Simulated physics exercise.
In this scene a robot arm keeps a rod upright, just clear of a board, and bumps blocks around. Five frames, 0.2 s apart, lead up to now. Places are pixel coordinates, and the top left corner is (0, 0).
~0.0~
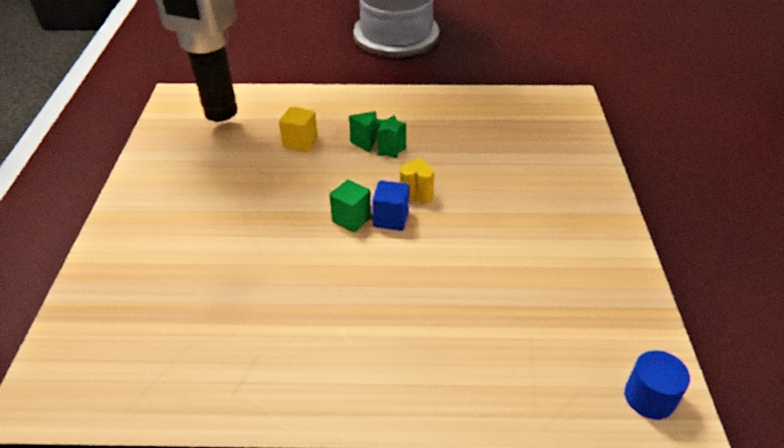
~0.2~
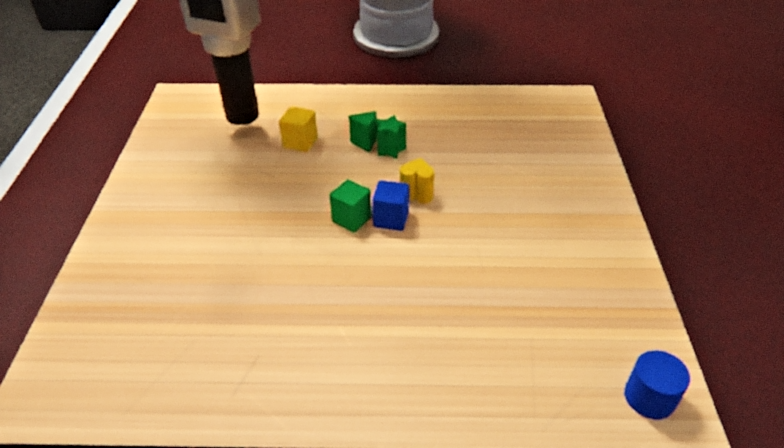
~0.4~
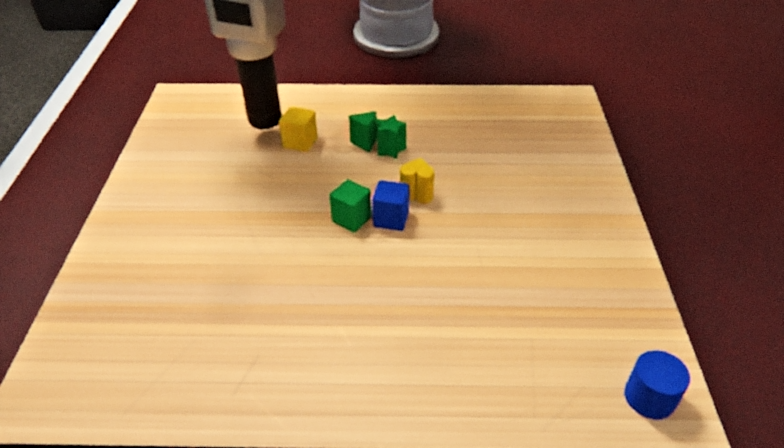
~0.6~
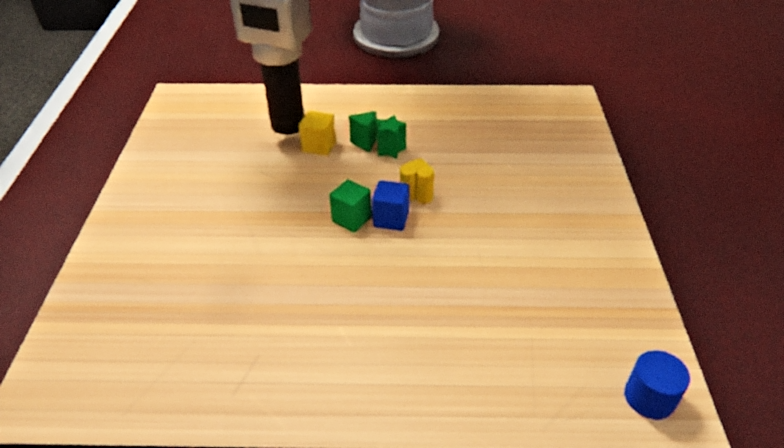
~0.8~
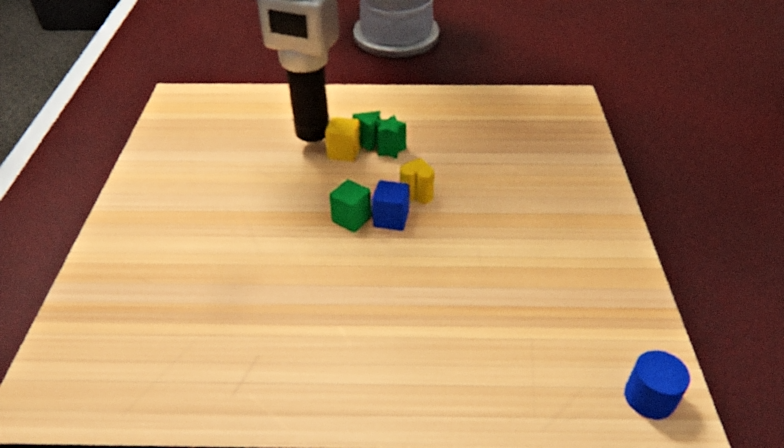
On a wooden board scattered with small colored blocks, a robot arm moved its dark rod rightward to the yellow cube and pushed it a short way right, up beside the green triangular block.
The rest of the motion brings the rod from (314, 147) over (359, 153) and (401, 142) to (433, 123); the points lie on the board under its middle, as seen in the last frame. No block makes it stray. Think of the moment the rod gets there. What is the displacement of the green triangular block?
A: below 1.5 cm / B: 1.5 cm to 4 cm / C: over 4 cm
Letter C.
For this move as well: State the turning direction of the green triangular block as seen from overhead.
From above, the turn goes anticlockwise.
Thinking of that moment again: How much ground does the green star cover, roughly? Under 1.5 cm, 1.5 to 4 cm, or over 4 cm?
It is going to finish beyond 4 cm from where it is now.
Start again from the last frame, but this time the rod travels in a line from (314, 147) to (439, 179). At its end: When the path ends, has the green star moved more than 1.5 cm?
My answer is yes.
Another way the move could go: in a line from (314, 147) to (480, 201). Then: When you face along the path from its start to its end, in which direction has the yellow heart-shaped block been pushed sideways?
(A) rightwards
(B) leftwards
The correct letter is A.
What follows on the original path. One third of the way, rod (359, 138); yellow square block (387, 136), turned 20° clockwise; green triangular block (375, 113), turned 15° anticlockwise; green star (407, 124), turned 50° anticlockwise.
Two thirds of the way, rod (402, 127); yellow square block (402, 139), turned 45° clockwise; green triangular block (396, 100), turned 60° anticlockwise; green star (429, 122), turned 45° anticlockwise.
At the end, rod (433, 109); yellow square block (402, 139), turned 45° clockwise; green triangular block (399, 96), turned 90° anticlockwise; green star (436, 119); yellow heart-shaped block in place.
